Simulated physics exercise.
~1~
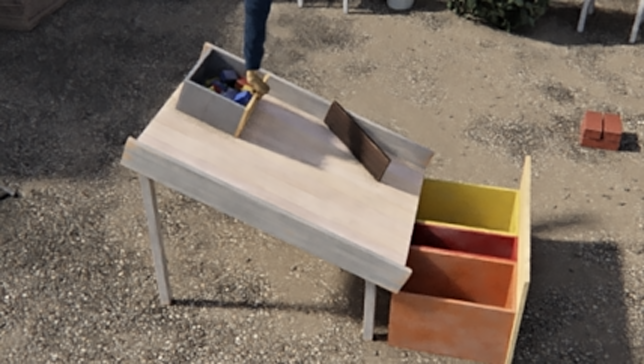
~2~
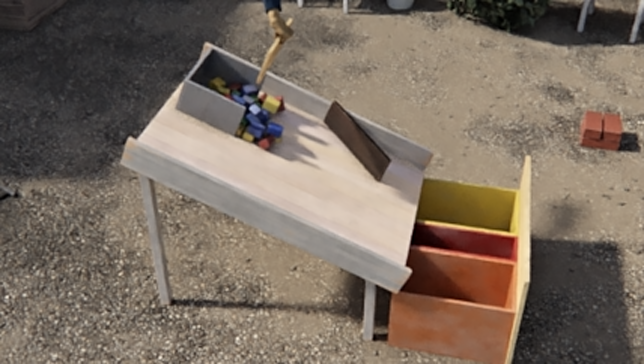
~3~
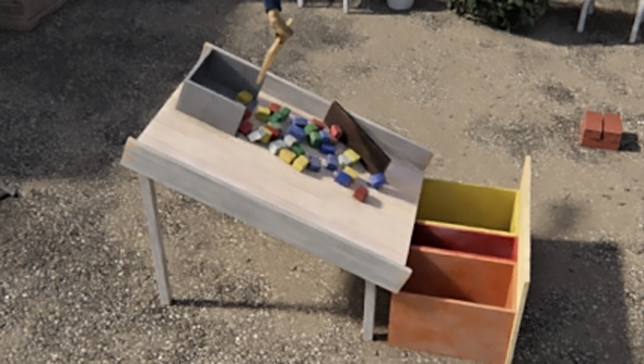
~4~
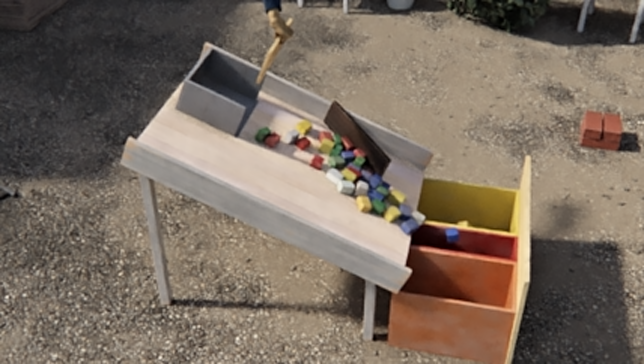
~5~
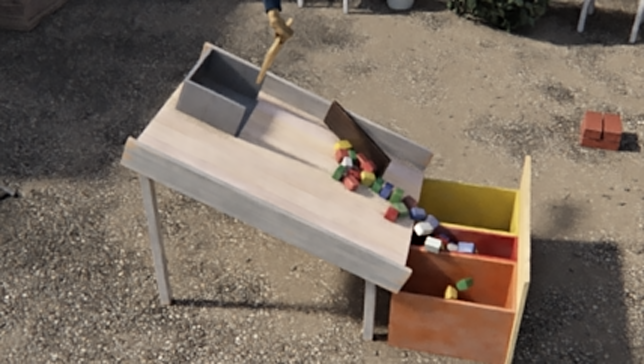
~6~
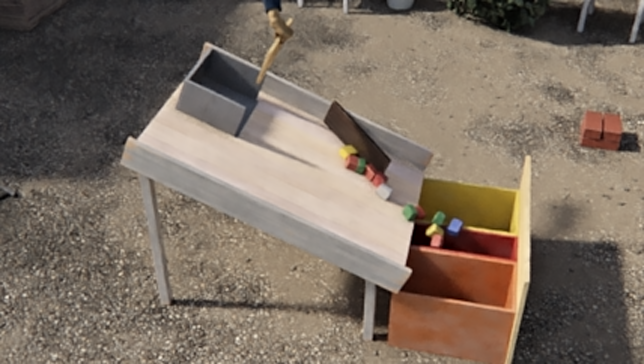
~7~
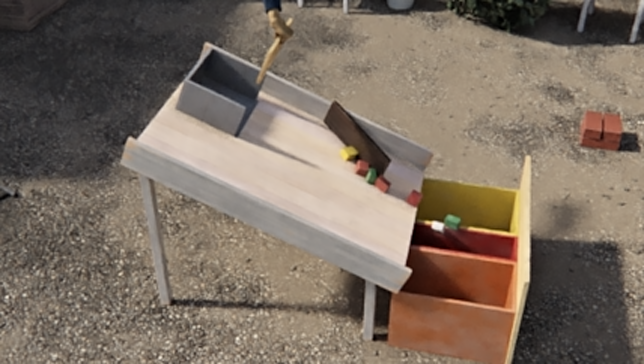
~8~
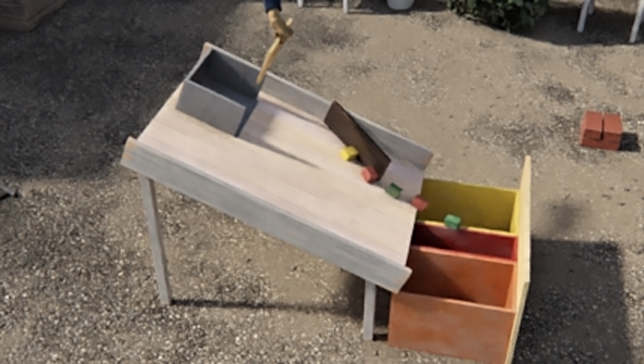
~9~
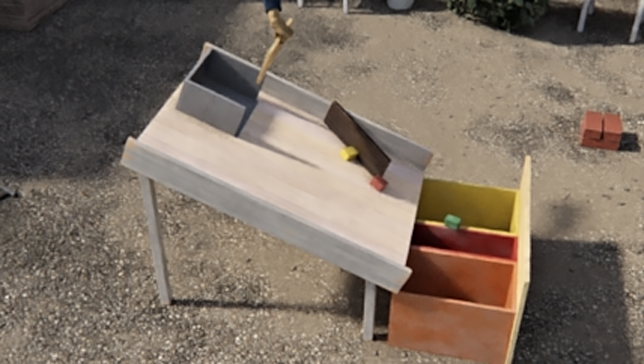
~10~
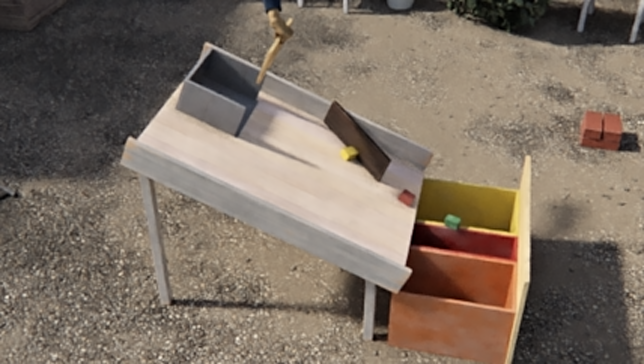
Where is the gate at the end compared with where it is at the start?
At the start the gate is down at the open side of the grey pen, and at the end it is held higher up and slightly to the right, clear of the pen's opening.
